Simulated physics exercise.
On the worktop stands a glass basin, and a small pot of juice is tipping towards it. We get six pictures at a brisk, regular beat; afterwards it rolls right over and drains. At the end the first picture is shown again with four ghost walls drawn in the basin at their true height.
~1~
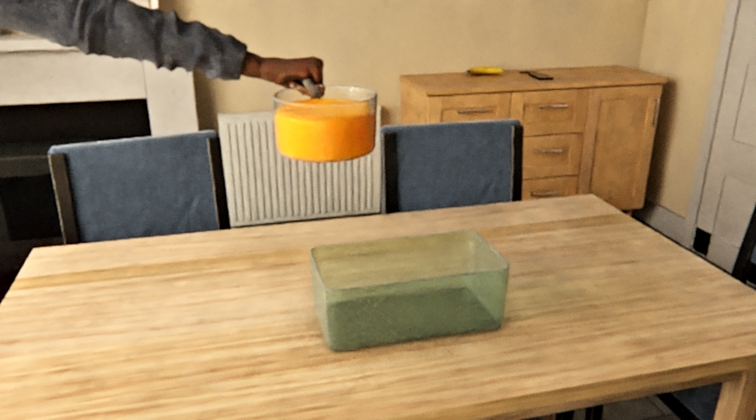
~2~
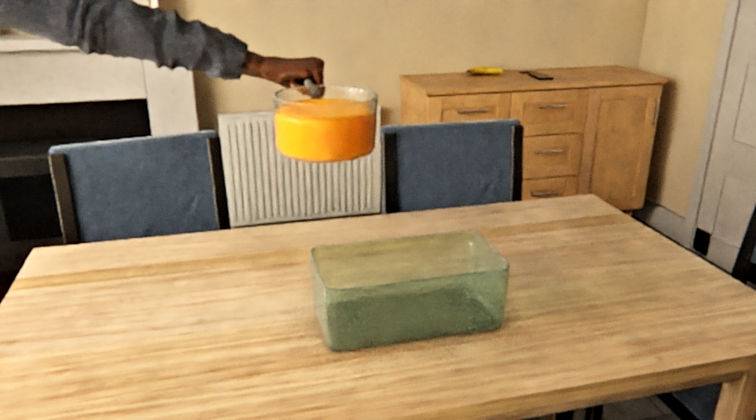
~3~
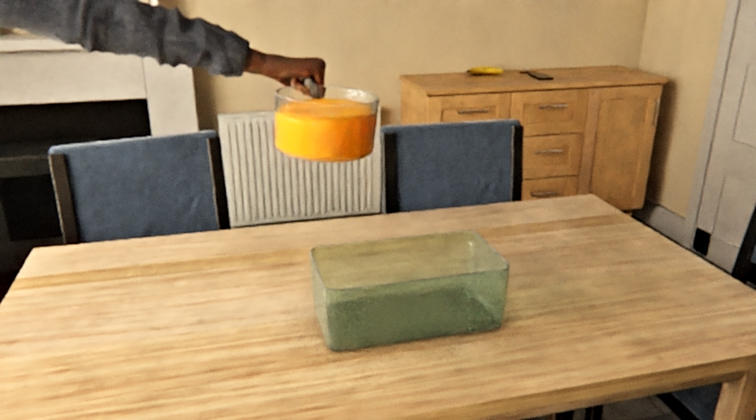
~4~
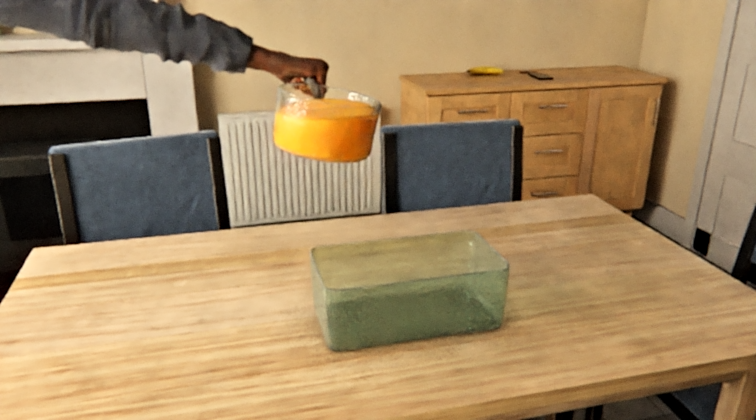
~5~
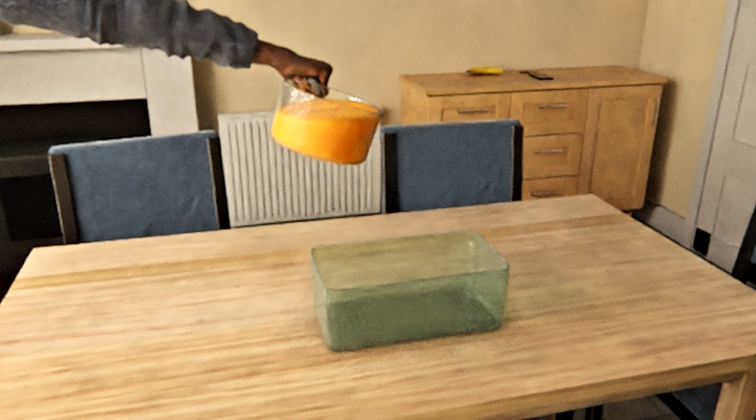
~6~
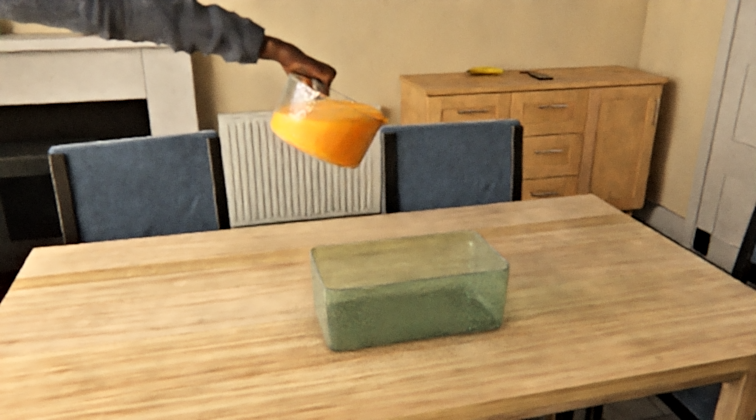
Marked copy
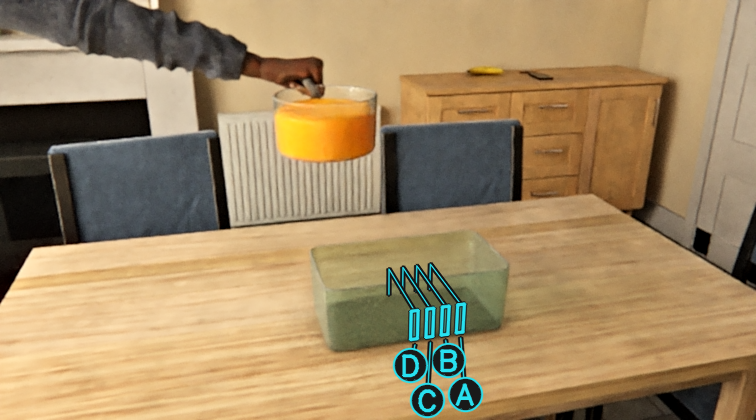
A hand holds a clear pot of orange juice above a glass basin and gradually tilts it right.
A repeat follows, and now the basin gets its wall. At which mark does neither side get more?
Go for B.
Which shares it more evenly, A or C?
C.
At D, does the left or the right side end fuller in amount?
More ends on the right.
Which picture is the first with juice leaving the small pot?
In picture 6.
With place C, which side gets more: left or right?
More ends on the right.
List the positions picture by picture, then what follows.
Upright, lip at (373, 92); basin from (327, 349) to (501, 324); nothing has left yet.
Upright, lip at (374, 93); nothing has left yet.
Tipped about 5°, lip at (375, 96); nothing has left yet.
Tipped about 10°, lip at (377, 101); nothing has left yet.
Tipped about 18°, lip at (379, 108); nothing has left yet.
Tipped about 27°, lip at (380, 116); juice is over the lip, down to (380, 116).
On the marked copy, A at (460, 337); B at (445, 340); C at (430, 342); D at (415, 344).
Choosing A, about 83 % ends left of the wall and 14 % right of it; 3 % is lost outside.
Choosing B, about 51 % ends left of the wall and 47 % right of it.
Choosing C, about 30 % ends left of the wall and 68 % right of it.
Choosing D, about 12 % ends left of the wall and 86 % right of it.
